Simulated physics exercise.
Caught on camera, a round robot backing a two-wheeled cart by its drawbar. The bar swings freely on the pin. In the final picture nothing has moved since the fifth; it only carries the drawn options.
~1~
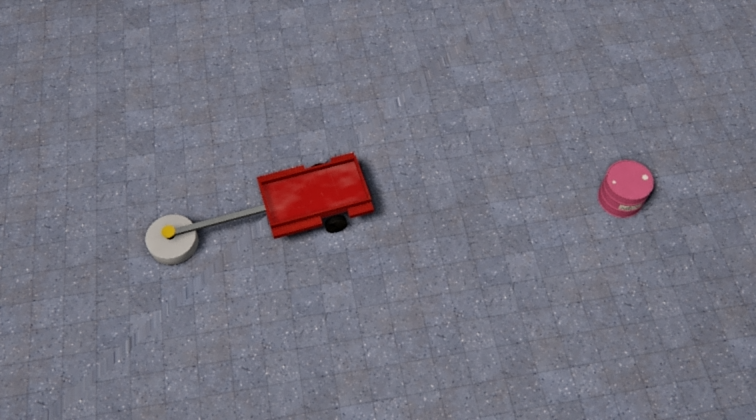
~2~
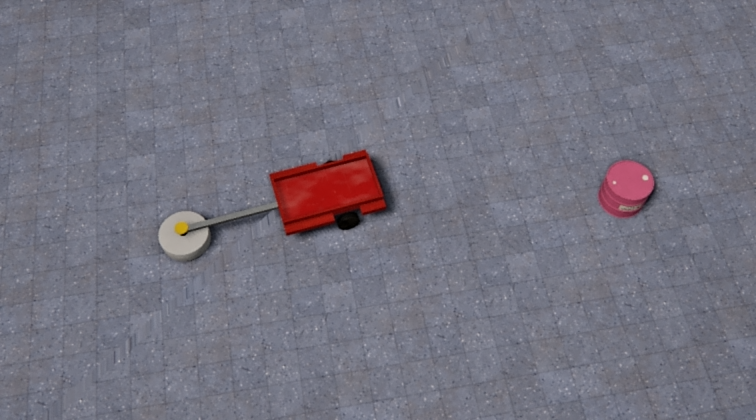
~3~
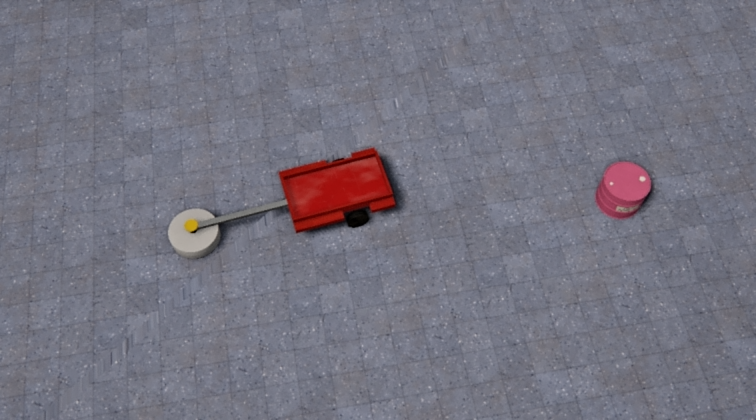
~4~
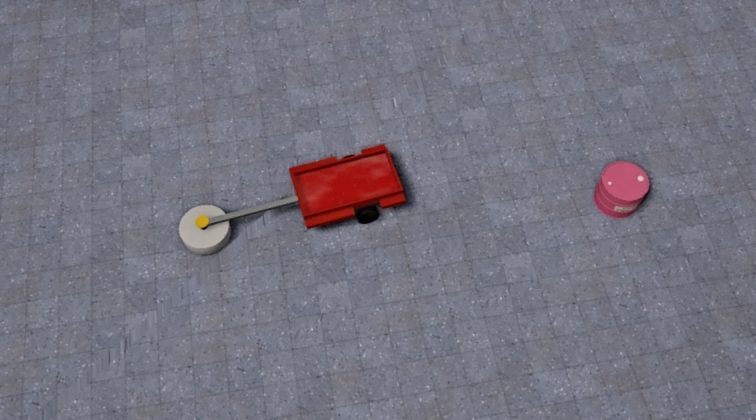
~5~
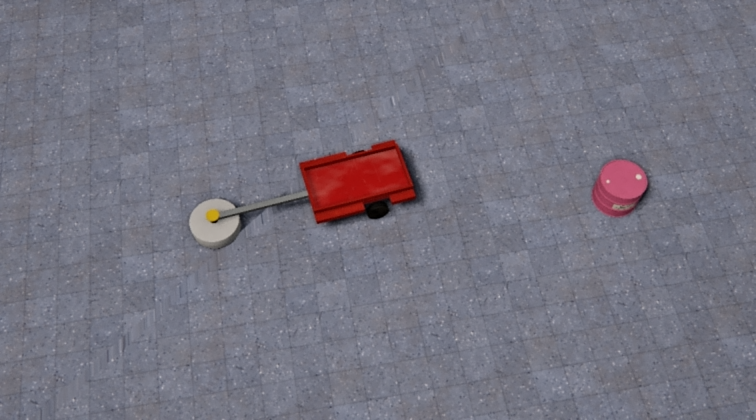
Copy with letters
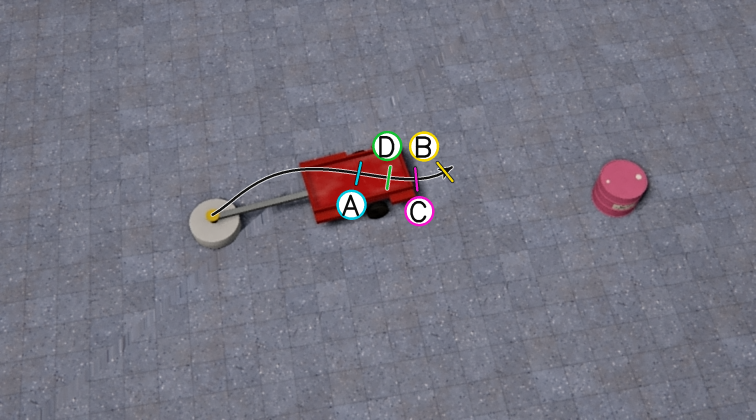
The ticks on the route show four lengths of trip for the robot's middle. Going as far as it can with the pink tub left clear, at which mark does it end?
It can go as far as D.
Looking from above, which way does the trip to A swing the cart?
Clockwise.
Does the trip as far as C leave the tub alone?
No.
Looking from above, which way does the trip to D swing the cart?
For that mark, clockwise.
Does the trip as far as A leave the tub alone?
Yes.
On the copy, A at (359, 173); B at (445, 172); C at (416, 179); D at (389, 178); the route from (212, 215) via (328, 170) to (452, 167).
On D. First, robot (270, 185), cart (413, 168).
Then, robot (332, 177), cart (476, 166).
Finally, robot (388, 185), cart (531, 163); nothing has been touched.
By contrast, A is safe but short; B is too far, the tub has been hit; C is too far, the tub has been hit.
